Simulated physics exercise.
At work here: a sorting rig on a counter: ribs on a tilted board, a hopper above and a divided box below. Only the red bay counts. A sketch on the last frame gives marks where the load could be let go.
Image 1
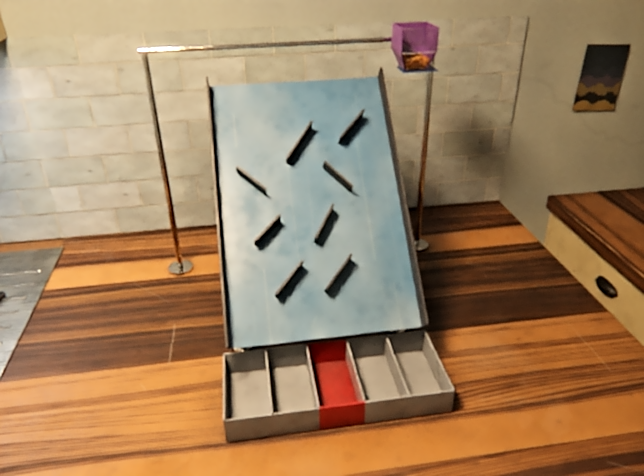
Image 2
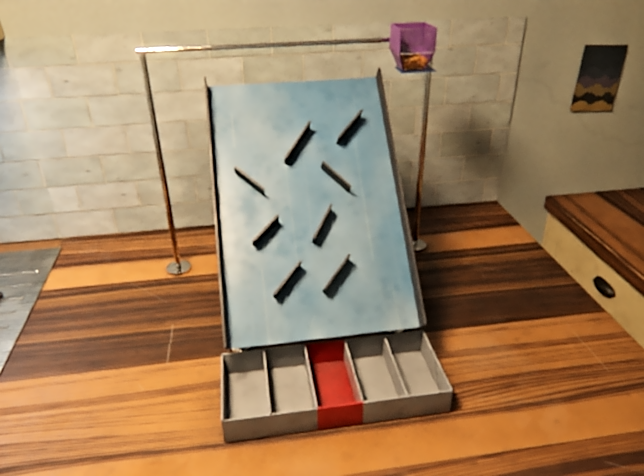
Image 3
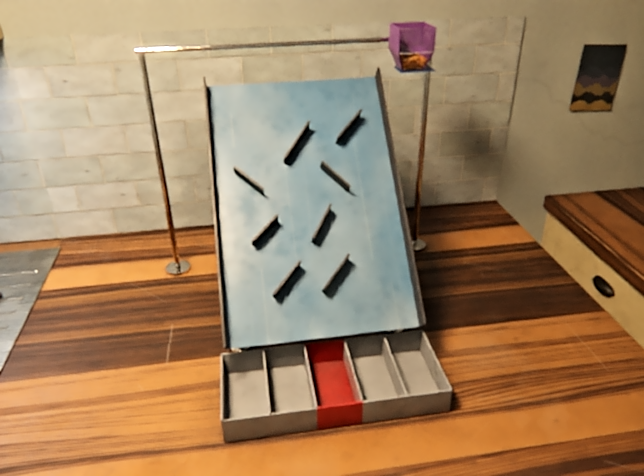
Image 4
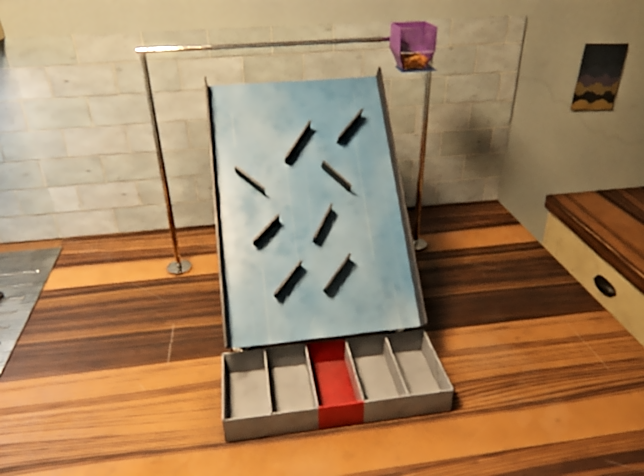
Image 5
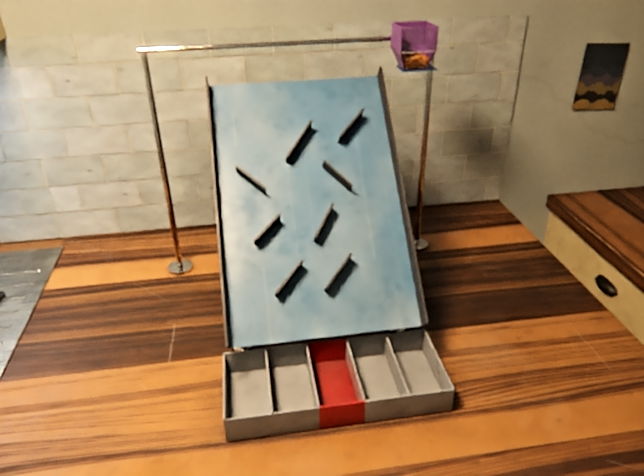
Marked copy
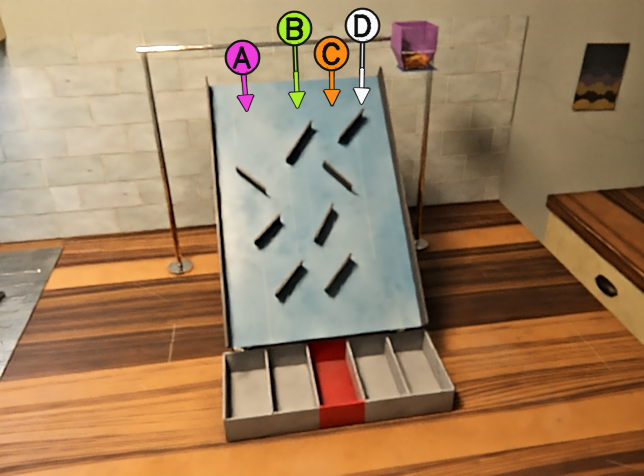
On a striped wooden surface before a pale block wall, seen from the front and slightly above, a light-blue tilted board stands beneath a metal rail. Dark slanted ribs dot the board, a purple hopper with orange-brown contents hangs at upper right, and a grey five-bay box with a red middle bay sits below. The objects stay still while the view shifts very slightly.
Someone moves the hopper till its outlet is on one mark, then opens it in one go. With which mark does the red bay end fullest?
Mark A does it best.
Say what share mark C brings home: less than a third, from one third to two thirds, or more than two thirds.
Mark C gives less than a third.
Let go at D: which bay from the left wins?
It is the fifth one.
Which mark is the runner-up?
It is B.
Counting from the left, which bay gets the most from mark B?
The first from the left.
On the marked copy, mark A meets the board at (246, 105); mark B meets the board at (297, 102); mark C meets the board at (331, 99); mark D meets the board at (361, 98).
If A is chosen, roughly a third in the red bay, roughly two thirds in other bays.
If B is chosen, roughly a quarter in the red bay, the larger part in other bays.
If C is chosen, about a tenth in the red bay, almost all in other bays, just a few outside the box.
If D is chosen, just a few in the red bay, the larger part in other bays, about a tenth outside the box.
